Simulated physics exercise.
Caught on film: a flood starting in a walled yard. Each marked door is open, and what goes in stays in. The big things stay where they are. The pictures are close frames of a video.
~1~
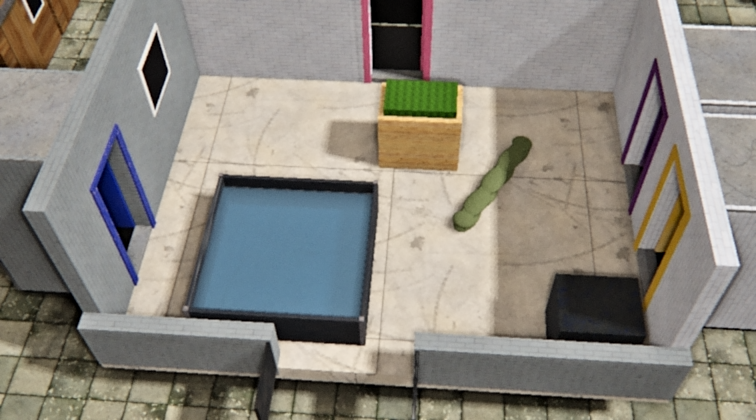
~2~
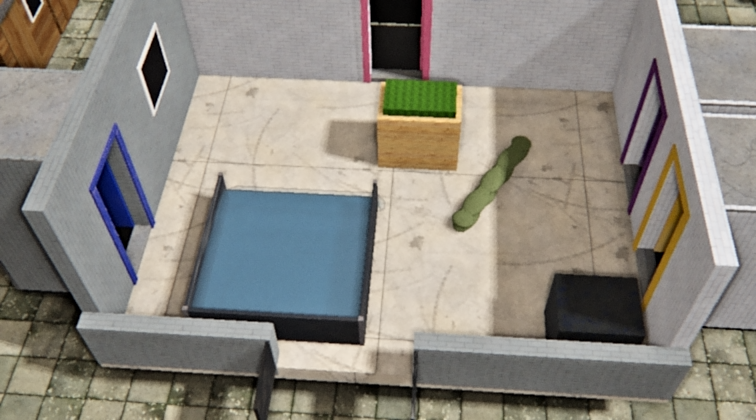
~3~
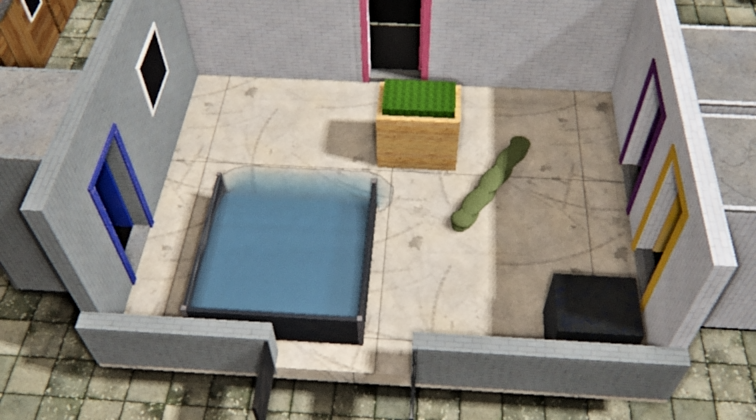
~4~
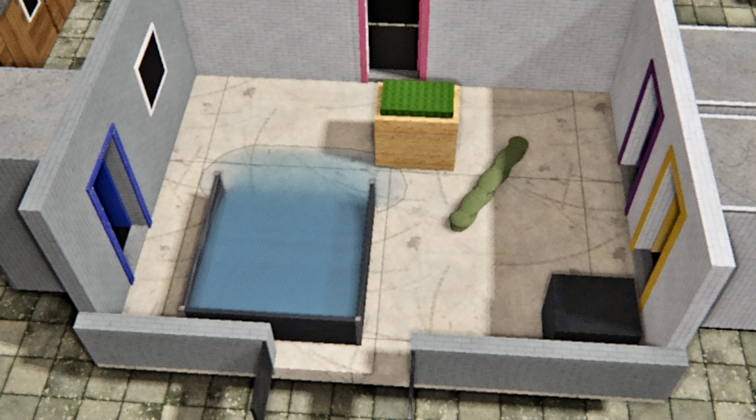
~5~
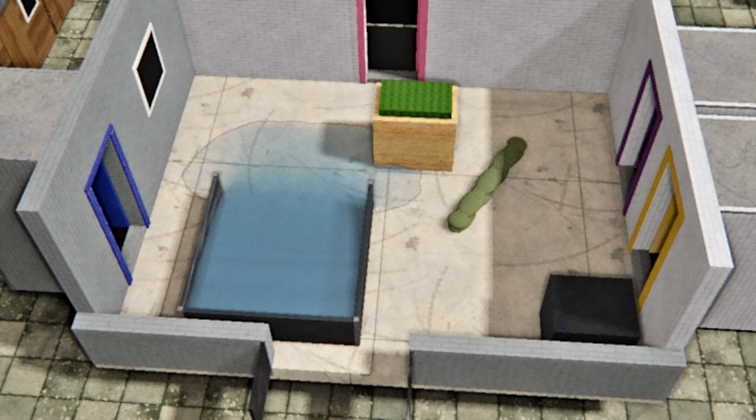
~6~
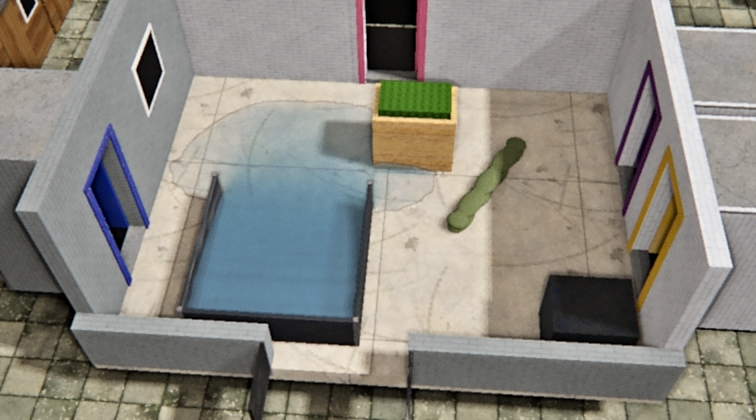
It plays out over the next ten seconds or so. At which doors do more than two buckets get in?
One by one: The pink door lets in a lot; the blue door lets in a lot; the yellow door admits no more than that; the purple door lets in a lot.
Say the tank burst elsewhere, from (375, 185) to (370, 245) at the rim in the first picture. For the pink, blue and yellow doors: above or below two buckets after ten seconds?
In short: Pink lets less in, blue keeps below it, yellow goes over.
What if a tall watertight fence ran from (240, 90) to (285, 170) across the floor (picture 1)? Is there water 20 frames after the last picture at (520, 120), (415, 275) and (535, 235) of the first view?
One after the other: Flooded, flooded, not flooded.
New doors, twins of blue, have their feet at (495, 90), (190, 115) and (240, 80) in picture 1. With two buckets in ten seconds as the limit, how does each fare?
One after the other: Keeps below it, goes over, takes more.
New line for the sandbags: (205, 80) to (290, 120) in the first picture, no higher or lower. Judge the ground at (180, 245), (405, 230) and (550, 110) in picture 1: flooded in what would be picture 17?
In turn: No water, free of water, no water.
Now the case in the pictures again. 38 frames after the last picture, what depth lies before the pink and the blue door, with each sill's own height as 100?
Roughly 100 per cent, then 100 per cent.
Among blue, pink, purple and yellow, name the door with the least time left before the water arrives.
First comes the pink-painted one.
A moment on, water covers 30 % of the floor; the pink door under two buckets in, the blue door not reached, the yellow door not reached, the purple door not reached.
Next, water covers 35 % of the floor; the pink door over two buckets in, the blue door not reached, the yellow door not reached, the purple door not reached.
Then, water covers 50 % of the floor; the pink door far over two buckets in, the blue door not reached, the yellow door not reached, the purple door not reached.
Later, water covers 80 % of the floor; the pink door far over two buckets in, the blue door wet at the sill, nothing in, the yellow door wet at the sill, nothing in, the purple door under two buckets in.
In the end, water covers 95 % of the floor; the pink door far over two buckets in, the blue door over two buckets in, the yellow door wet at the sill, nothing in, the purple door over two buckets in.
